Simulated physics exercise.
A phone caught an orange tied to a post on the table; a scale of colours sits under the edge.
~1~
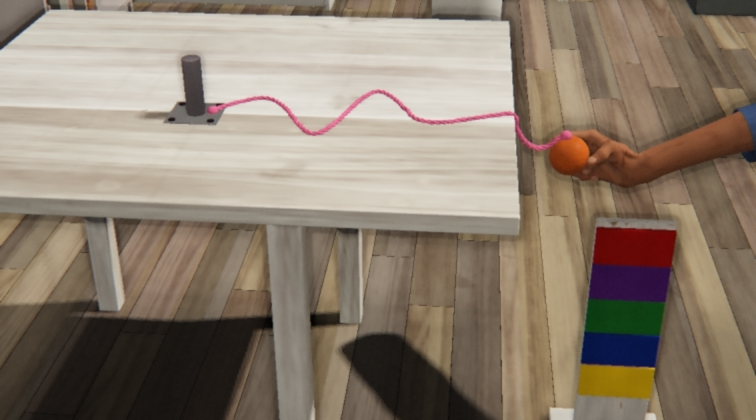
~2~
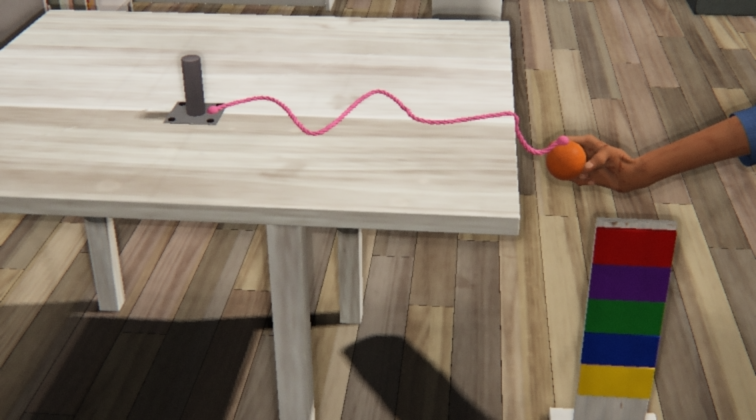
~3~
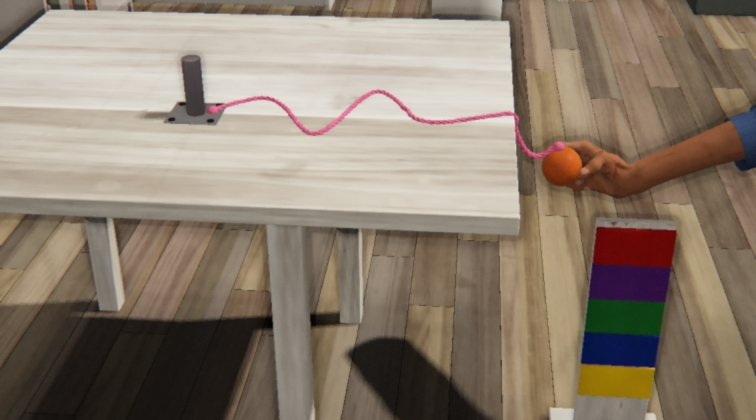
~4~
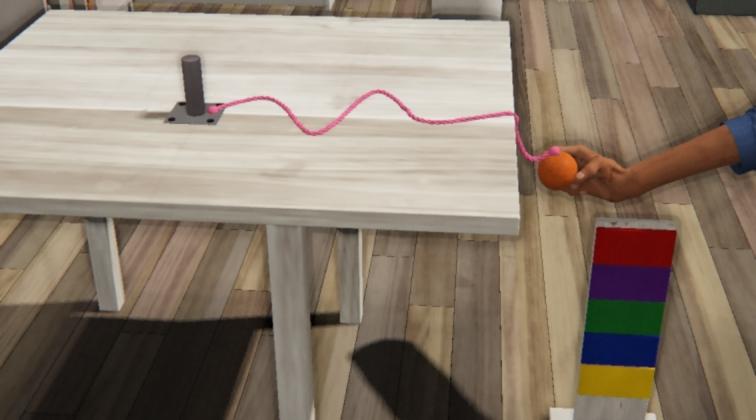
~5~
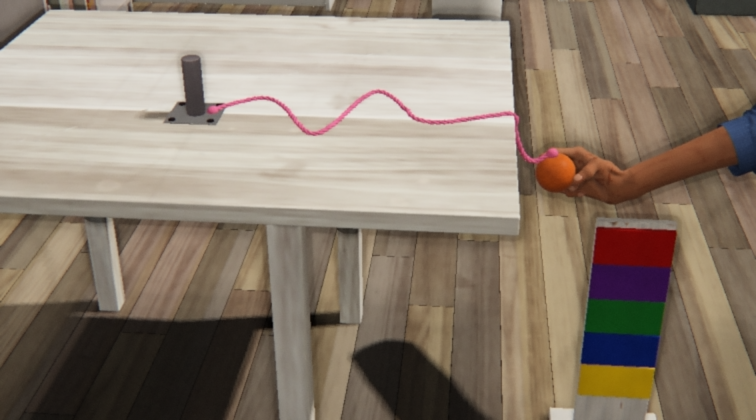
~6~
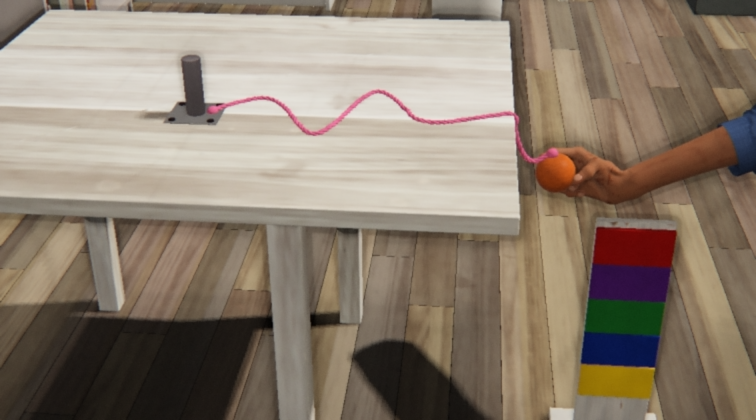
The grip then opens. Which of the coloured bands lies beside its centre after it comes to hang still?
The blue band lies beside it.
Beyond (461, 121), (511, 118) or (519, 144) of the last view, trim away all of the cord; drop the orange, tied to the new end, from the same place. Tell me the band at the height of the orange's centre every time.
In turn it lines up with red, purple and green.
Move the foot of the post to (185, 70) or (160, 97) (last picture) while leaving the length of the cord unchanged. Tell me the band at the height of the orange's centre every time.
Try one - green; try two - green.
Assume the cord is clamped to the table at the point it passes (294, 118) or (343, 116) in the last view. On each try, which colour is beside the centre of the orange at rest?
Results, in sequence: Green / purple.
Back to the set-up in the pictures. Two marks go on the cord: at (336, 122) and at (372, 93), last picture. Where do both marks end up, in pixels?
First: (417, 116). Second: (500, 117).
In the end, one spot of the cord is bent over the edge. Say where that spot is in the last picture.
(385, 93).
Soon after, orange near (521, 325); level with green.
After that, orange near (485, 350); level with blue.
In the end, orange near (498, 354); level with blue. Its centre hangs level with the blue band.
